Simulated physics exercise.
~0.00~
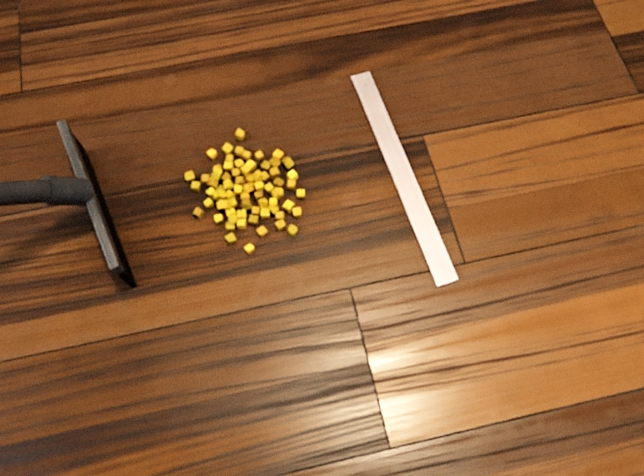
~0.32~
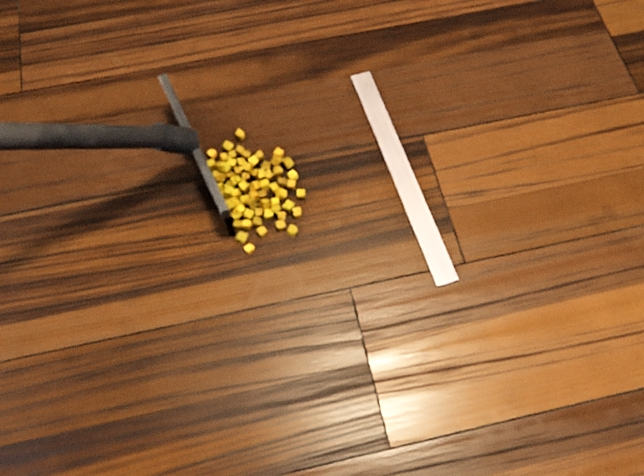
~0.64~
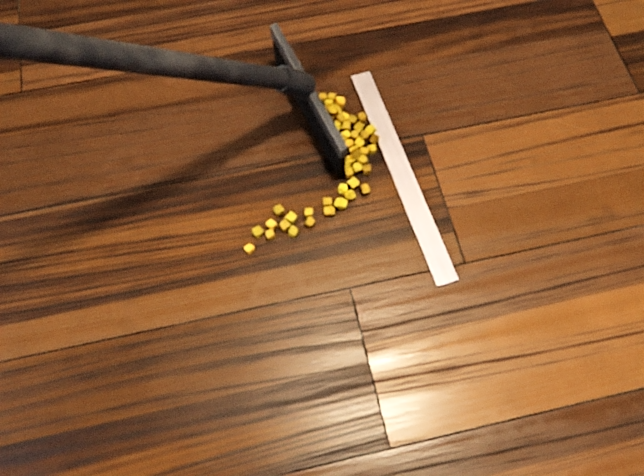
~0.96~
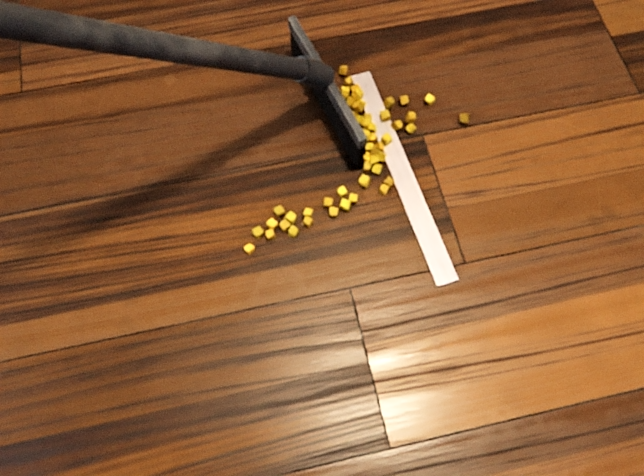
A loose pile of small yellow cubes sits on a glossy, dark-grained wooden floor, seen from above at a slant by a still camera. To its left waits a dark squeegee on a long handle, and to its right a pale, narrow strip lies slanting across the boards. The squeegee moves right and slightly up into the pile, then sweeps many cubes toward the strip's upper part while others trail behind below the blade. Finally it presses close to the strip, with some cubes on it, a few scattered beyond, and a straggling line left at lower left.
